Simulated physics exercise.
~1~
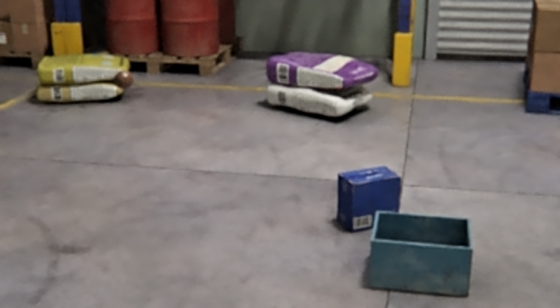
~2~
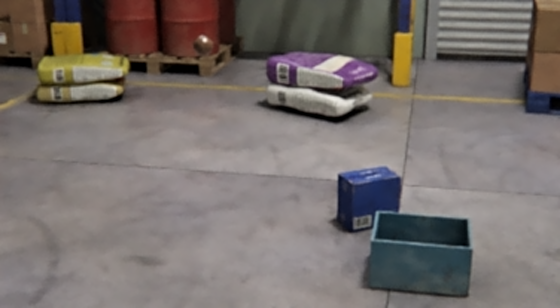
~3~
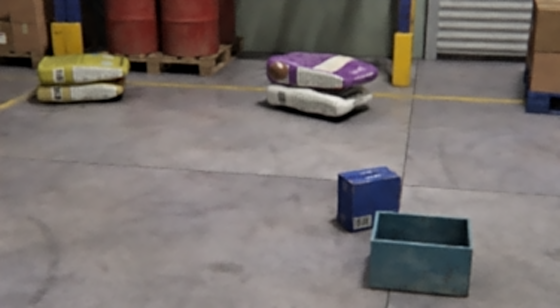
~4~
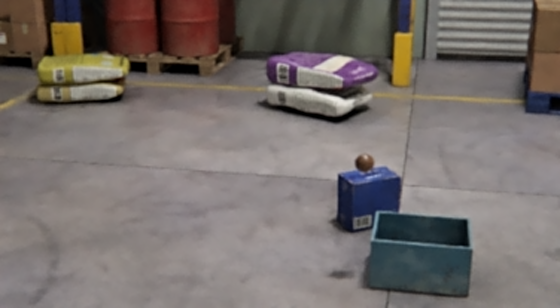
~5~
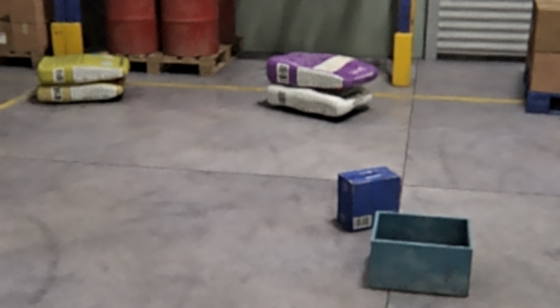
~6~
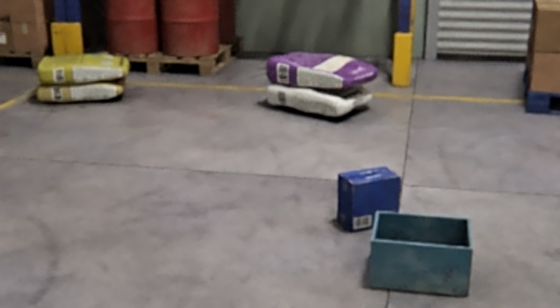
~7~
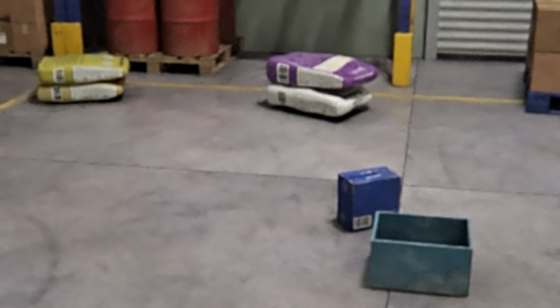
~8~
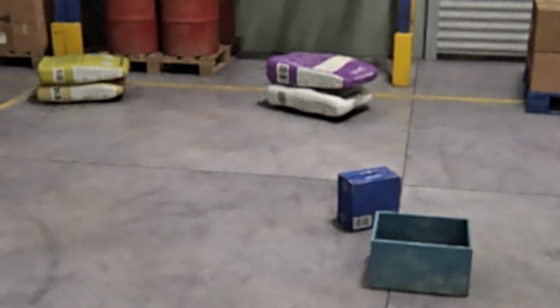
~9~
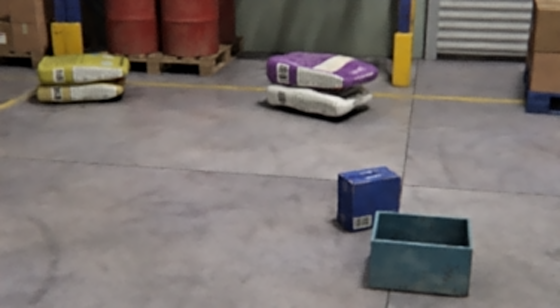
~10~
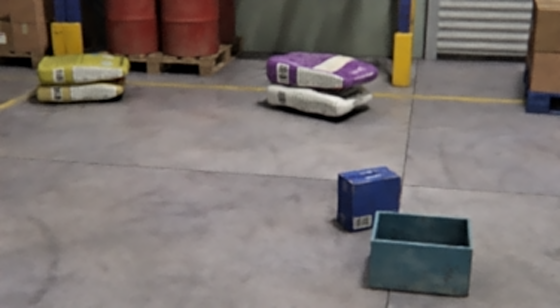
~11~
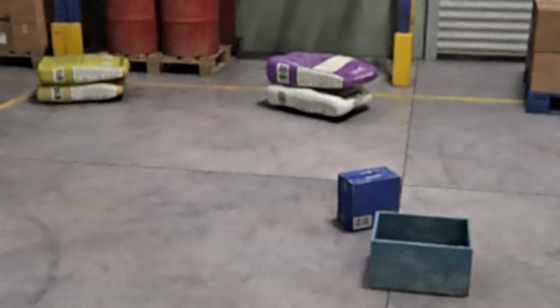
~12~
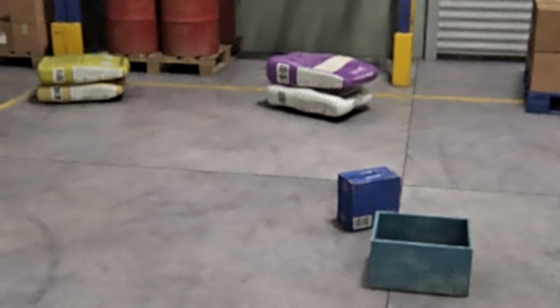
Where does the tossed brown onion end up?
It ends up inside the open teal box, hidden from view behind its sides.
